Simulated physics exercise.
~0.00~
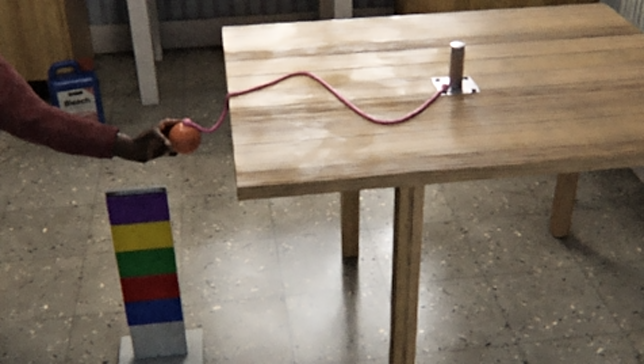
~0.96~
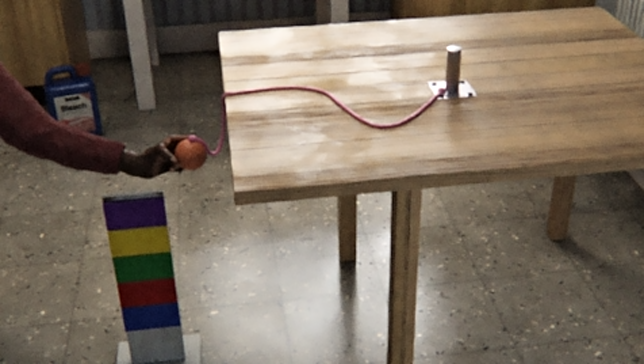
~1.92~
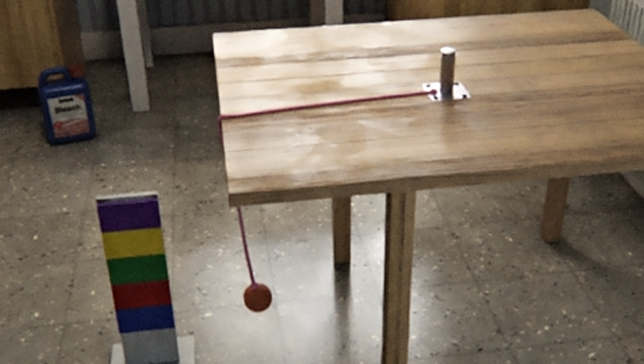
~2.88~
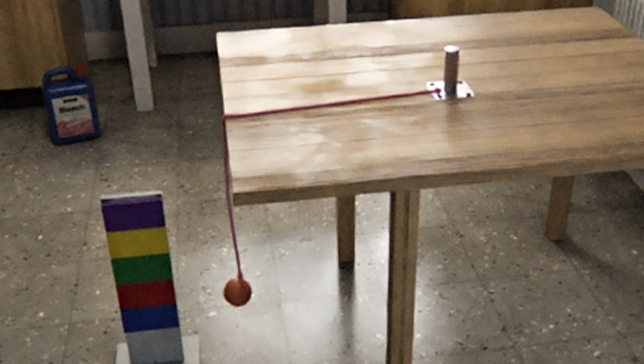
The orange drops from a hand and hangs on its lead, level with the red band.
